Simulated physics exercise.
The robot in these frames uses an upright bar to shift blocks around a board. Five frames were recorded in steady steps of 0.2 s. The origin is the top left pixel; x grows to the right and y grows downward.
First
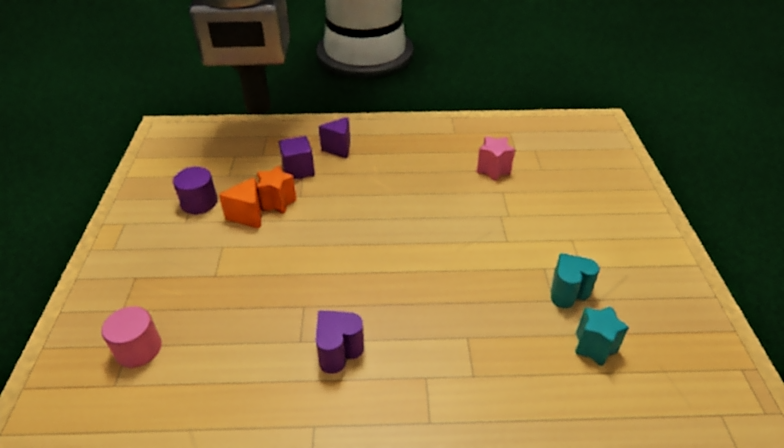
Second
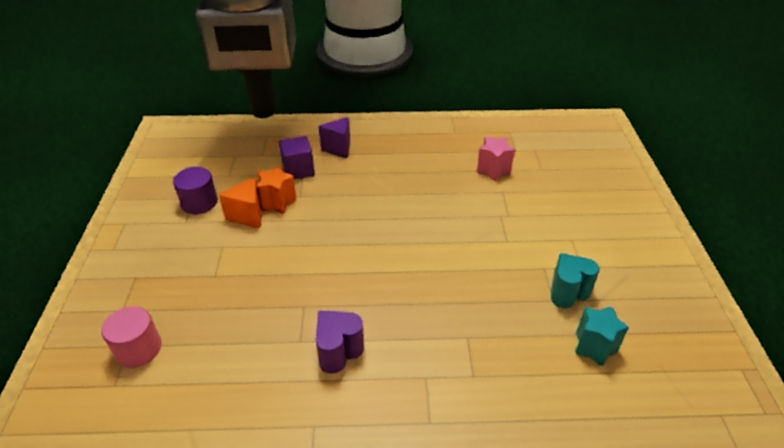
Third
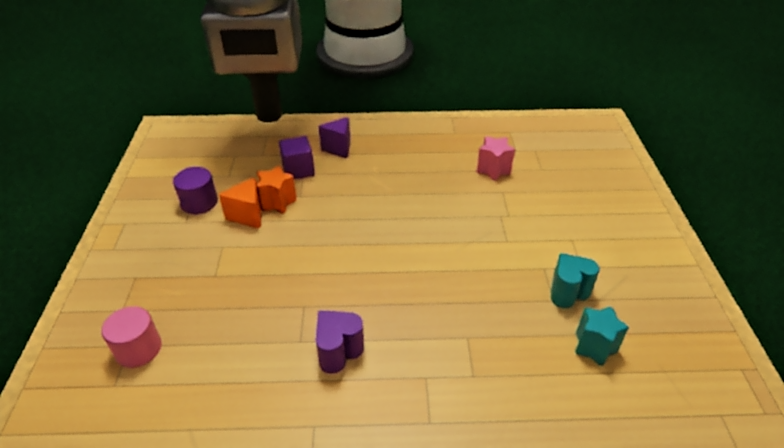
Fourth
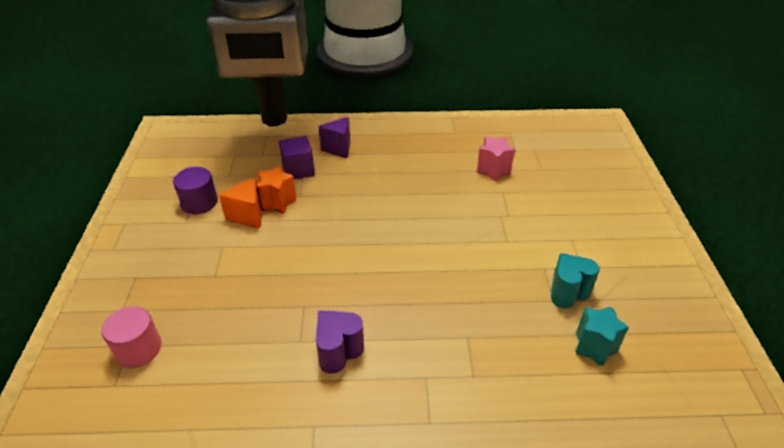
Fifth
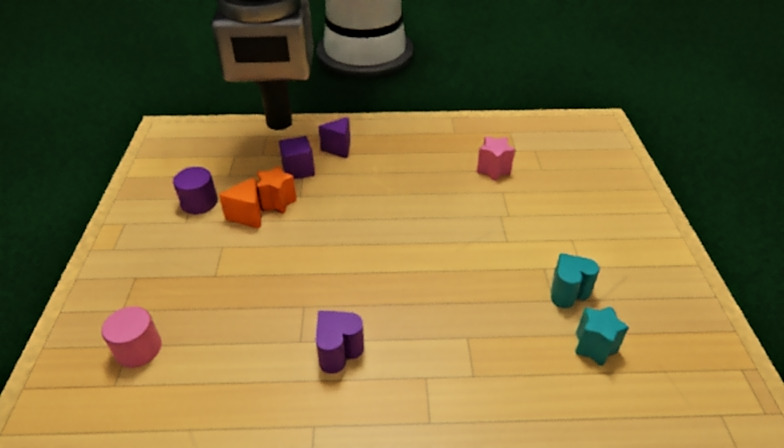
In the video, a robot's upright bar at the back edge of a wooden board shifts slightly right and toward the viewer, nearing a purple square block, while the purple, orange, pink and teal blocks all stay still.
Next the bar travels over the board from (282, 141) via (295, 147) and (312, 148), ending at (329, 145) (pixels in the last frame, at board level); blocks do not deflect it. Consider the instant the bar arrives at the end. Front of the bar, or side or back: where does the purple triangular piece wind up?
It is still in front.
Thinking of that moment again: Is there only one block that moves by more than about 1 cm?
It seems so.
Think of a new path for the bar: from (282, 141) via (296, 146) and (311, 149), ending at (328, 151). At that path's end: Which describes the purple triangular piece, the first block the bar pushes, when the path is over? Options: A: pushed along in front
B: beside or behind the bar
Answer: A.
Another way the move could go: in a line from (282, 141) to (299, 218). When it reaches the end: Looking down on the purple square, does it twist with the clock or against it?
Anticlockwise.
The first path, step by step. Halfway along, bar (302, 131); nothing pushed yet.
At the end, bar (328, 127); purple square still; purple triangular piece (358, 124), turned 15° clockwise.
